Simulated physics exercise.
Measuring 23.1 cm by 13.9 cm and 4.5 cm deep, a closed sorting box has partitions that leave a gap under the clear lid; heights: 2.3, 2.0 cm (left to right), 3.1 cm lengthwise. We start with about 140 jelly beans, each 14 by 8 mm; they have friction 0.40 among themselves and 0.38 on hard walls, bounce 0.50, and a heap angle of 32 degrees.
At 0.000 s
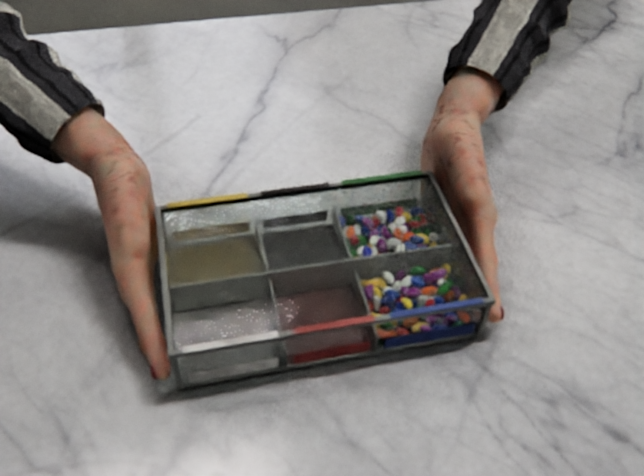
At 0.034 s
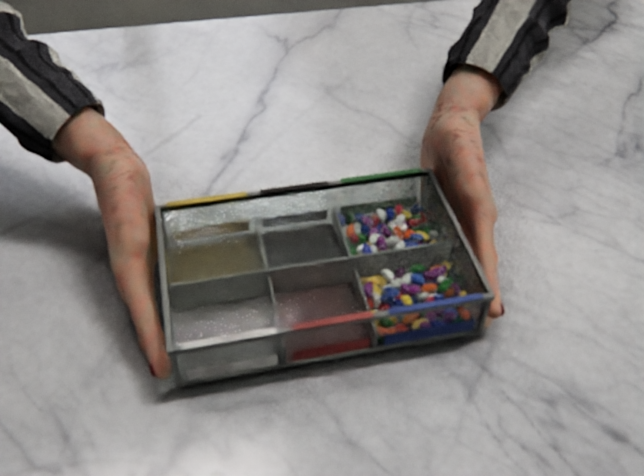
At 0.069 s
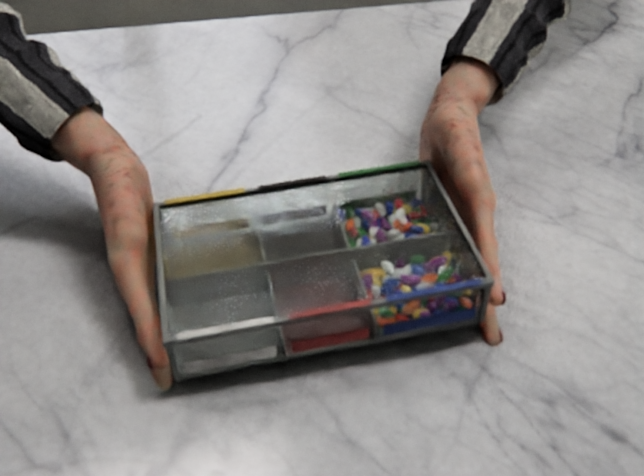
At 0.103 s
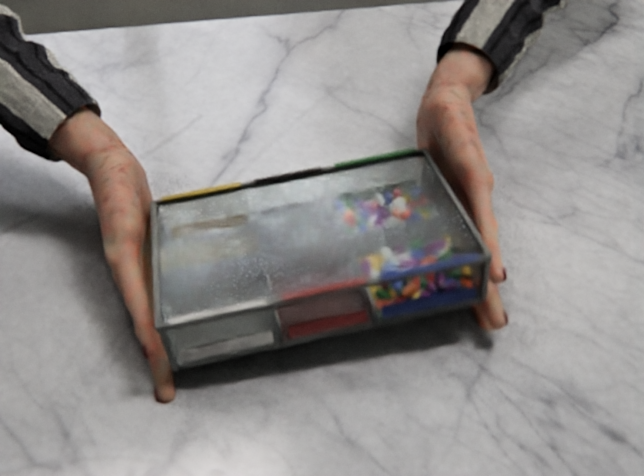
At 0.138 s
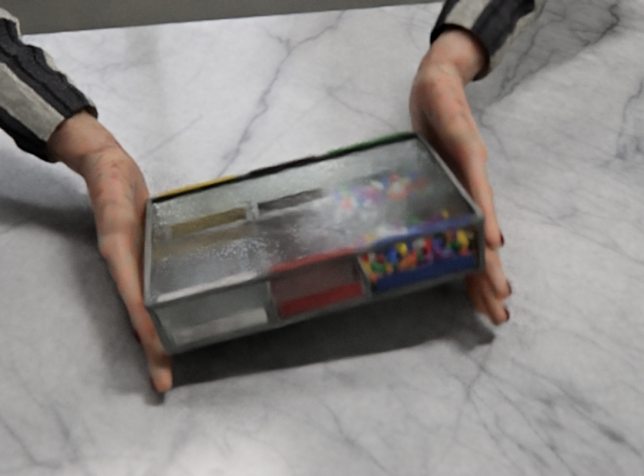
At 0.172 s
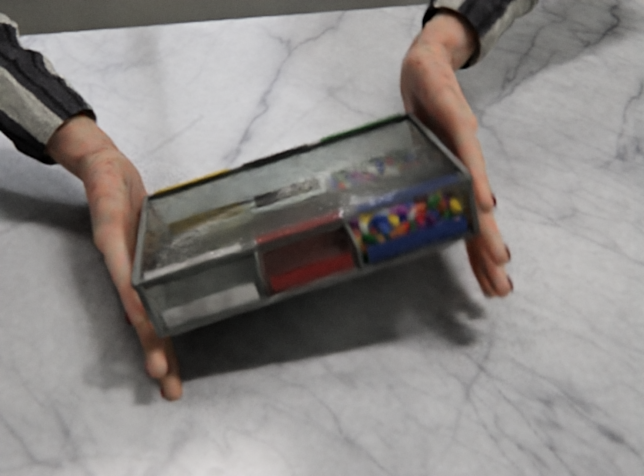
To begin with, two hands hold a clear-lidded, divided box nearly level just over a marble surface, colourful jelly beans filling the two right compartments. The hands then tilt it, slowly at first and then faster, raising the right side higher and turning the front panel into view, while the beans stay on the right.
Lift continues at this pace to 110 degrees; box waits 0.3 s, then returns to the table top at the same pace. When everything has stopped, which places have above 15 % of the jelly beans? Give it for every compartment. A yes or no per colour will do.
Red: No. Blue: No. Green: Yes. Yellow: Yes. White: No. Black: Yes.
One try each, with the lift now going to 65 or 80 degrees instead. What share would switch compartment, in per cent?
I'd put them near 40 and 55 percent in that order.
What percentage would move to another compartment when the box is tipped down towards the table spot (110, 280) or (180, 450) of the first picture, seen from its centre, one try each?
Around 100 % for the first direction, around 90 % for the second.
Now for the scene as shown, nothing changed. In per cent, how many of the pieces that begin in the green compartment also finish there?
That comes out at about 50 percent.
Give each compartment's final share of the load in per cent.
Red 0; blue 0; green 30; yellow 40; white 0; black 35 (in a hundred).
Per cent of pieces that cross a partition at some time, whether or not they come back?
The share comes out near 75 per cent.
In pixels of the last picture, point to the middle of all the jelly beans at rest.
I'd say roughly (283, 239).
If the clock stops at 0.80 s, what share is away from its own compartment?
Around 55 in a hundred.
After 0.80 s, tilt 110 degrees; red 5 %, blue 15 %, green 40 %, yellow 20 %, black 25 %.
After 1.22 s, tilt 61 degrees; green 30 %, yellow 40 %, black 30 %.
After 1.72 s, tilt 0 degrees; green 30 %, yellow 40 %, black 35 %.
By 2.2 s all is still; red 0 %, blue 0 %, green 30 %, yellow 40 %, white 0 %, black 35 %.
